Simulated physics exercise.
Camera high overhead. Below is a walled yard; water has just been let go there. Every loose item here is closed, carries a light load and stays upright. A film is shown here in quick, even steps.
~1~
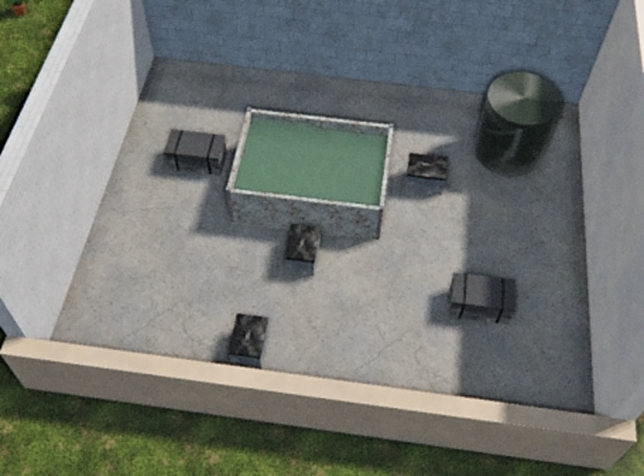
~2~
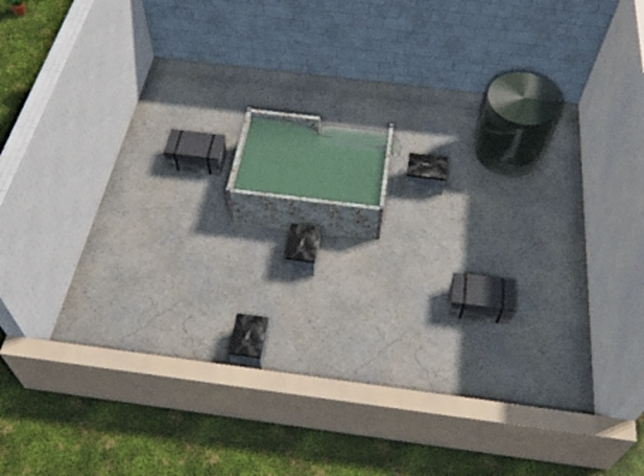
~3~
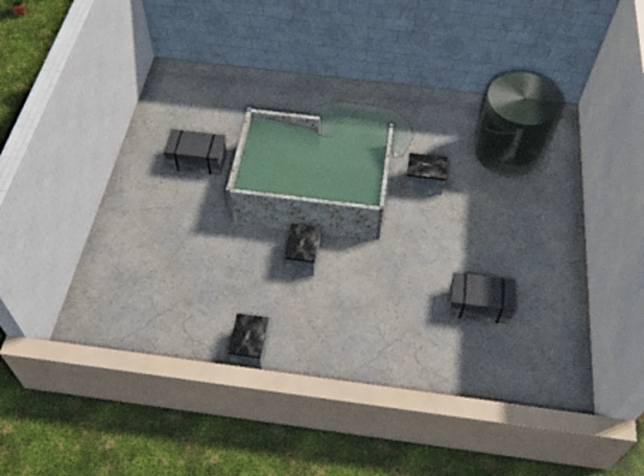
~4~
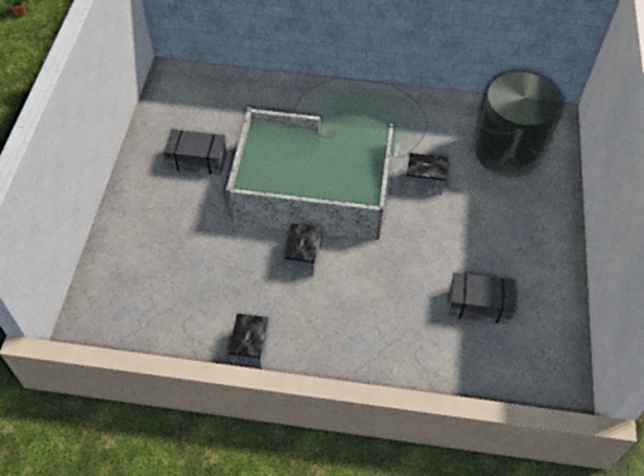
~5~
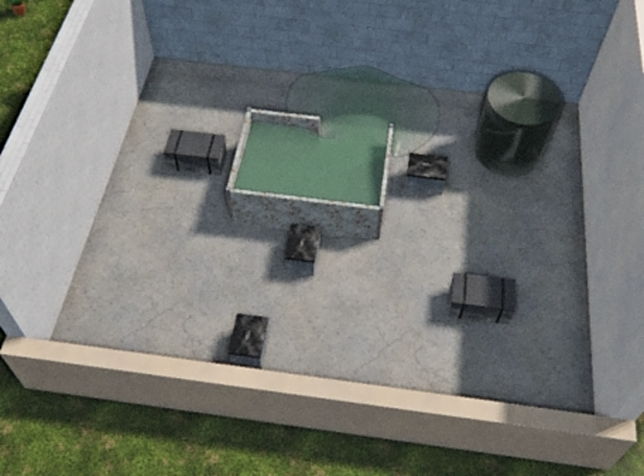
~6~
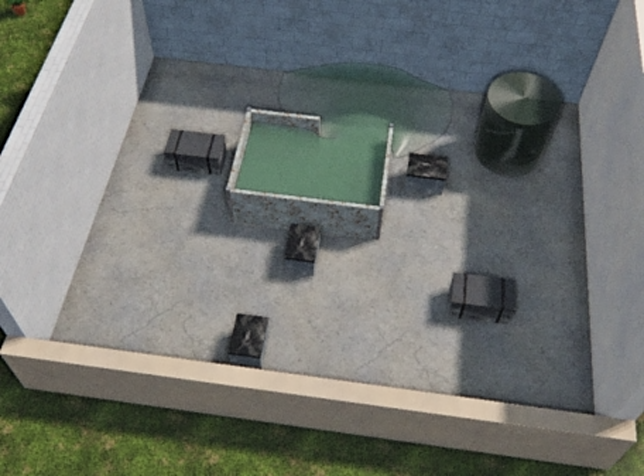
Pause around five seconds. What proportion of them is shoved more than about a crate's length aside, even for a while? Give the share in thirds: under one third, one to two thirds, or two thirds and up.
That share does not reach a third.
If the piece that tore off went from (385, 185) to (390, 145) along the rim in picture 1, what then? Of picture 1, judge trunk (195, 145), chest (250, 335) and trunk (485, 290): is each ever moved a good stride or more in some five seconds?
Here is how they go, in order: Fails to go that far, fails to go that far, and dislodged that far.
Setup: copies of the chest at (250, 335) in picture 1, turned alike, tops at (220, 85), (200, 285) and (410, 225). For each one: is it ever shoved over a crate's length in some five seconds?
Each in turn: Pushed clear, stays in place, stays in place.
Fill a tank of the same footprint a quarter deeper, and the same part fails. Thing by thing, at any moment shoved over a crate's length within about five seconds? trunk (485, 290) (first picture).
That one, I'd say: Made it that far.
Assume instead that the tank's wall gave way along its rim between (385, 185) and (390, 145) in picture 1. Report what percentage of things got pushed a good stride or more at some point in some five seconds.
Around 40 per cent.
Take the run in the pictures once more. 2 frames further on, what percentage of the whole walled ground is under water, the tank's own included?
Roughly 20 %.
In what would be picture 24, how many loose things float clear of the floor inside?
Tally at that point: 0.
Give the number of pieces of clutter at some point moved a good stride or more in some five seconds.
The count is 0.
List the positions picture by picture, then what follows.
In the first picture, a chest at (428, 165) rests on the ground; a trunk at (195, 144) rests on the ground; 0 of 5 have shifted.
In the second picture, a chest at (428, 165), on the bottom; a trunk at (195, 144), on the bottom; 0 of 5 have shifted.
In the third picture, a chest at (428, 165) rests on the ground; a trunk at (195, 144), on the bottom; 0 of 5 have shifted.
In the fourth picture, a chest at (428, 165), on the bottom; a trunk at (195, 144) rests on the ground; 0 of 5 have shifted.
In the fifth picture, a chest at (428, 165), on the bottom; a trunk at (195, 144), on the bottom; 0 of 5 have shifted.
In the sixth picture, a chest at (428, 165), on the bottom; a trunk at (195, 144), on the bottom; 0 of 5 have shifted.
A moment on, 0 of 5 are well off their spots; 0 afloat.
Next, 0 of 5 are well off their spots; 0 afloat.
Later, 0 of 5 are well off their spots; 0 afloat.
In the end, 0 of 5 are well off their spots, and 0 have been at some point; 0 afloat.
